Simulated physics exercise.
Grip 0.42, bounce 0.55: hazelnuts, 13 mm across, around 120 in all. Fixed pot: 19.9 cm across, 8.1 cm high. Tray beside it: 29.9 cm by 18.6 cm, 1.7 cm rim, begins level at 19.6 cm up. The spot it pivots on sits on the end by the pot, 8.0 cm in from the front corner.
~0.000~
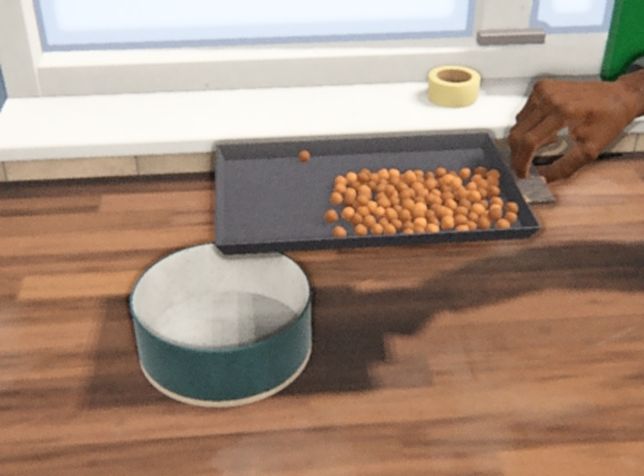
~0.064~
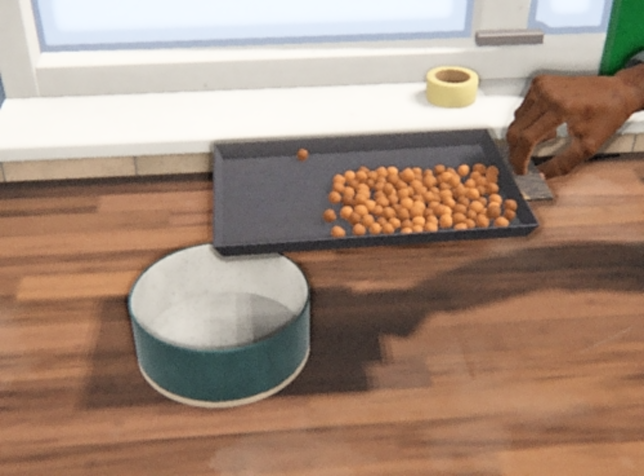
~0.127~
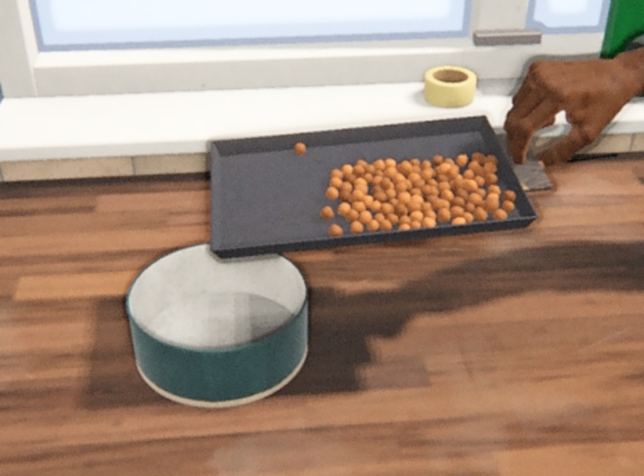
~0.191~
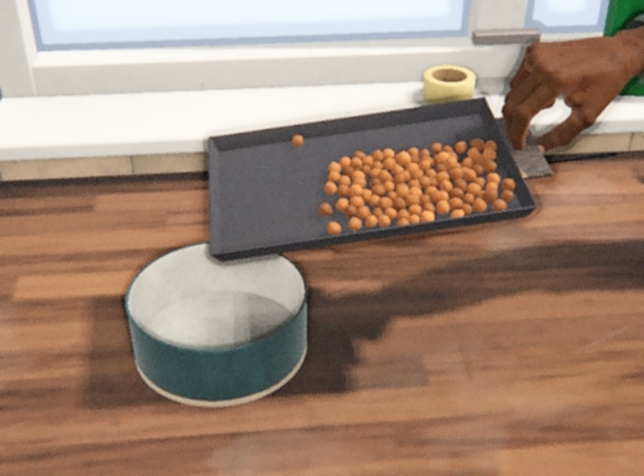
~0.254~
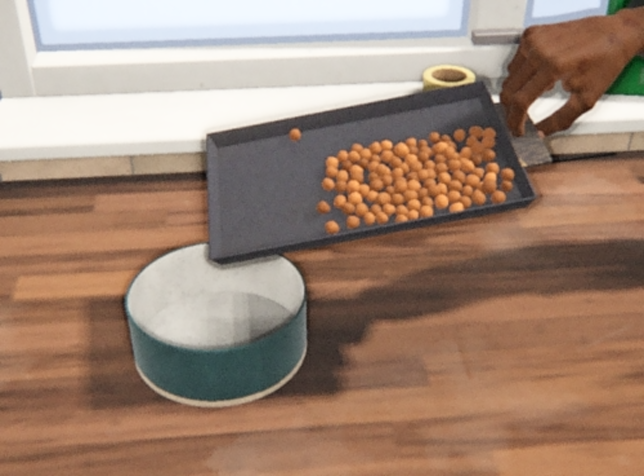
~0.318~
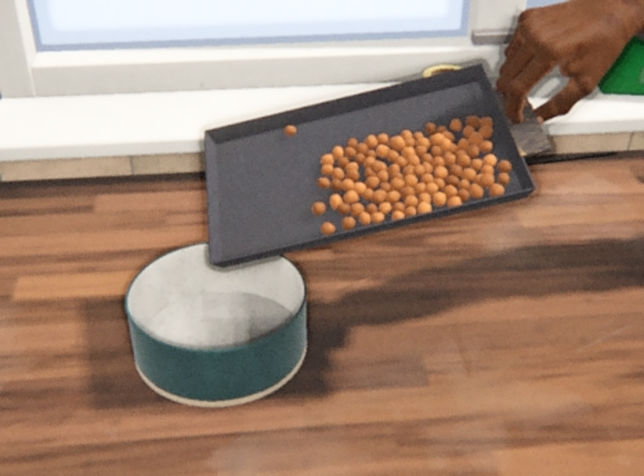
Dark tray of small round orange-brown balls tilting steadily as a hand raises its right end, beside a teal pot on wood.
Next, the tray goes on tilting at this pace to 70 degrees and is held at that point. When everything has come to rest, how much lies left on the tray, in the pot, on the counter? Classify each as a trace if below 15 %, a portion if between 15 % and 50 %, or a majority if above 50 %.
Tray: A trace. Pot: A portion. Counter: A majority.
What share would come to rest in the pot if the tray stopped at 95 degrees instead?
Estimate: Roughly 40 percent.
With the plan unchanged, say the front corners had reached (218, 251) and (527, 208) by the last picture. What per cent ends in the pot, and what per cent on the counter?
In the pot: 30 per cent; on the counter: 70 per cent.
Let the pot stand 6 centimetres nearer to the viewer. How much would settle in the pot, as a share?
With that change it comes to something like 100 in a hundred.
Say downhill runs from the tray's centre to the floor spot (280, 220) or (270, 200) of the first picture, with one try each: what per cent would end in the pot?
Roughly 55 per cent on the first try and 65 per cent on the second.
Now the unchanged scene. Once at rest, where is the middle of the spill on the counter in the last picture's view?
The middle of the spill sits at roughly (185, 461).
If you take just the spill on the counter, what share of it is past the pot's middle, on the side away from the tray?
Near 60 in a hundred.
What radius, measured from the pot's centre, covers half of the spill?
Distance: Around 20 cm.
Then, at 0.69 s, tilt 43 degrees; the tray holds 100 %, the pot 0 %.
After 0.94 s, tilt 60 degrees; the tray holds 75 %, the pot 0 %.
After 1.29 s, tilt 70 degrees; the tray holds 15 %, the pot 25 %.
By 2.7 s all is still; tray 0 %, pot 35 %, counter 65 %.
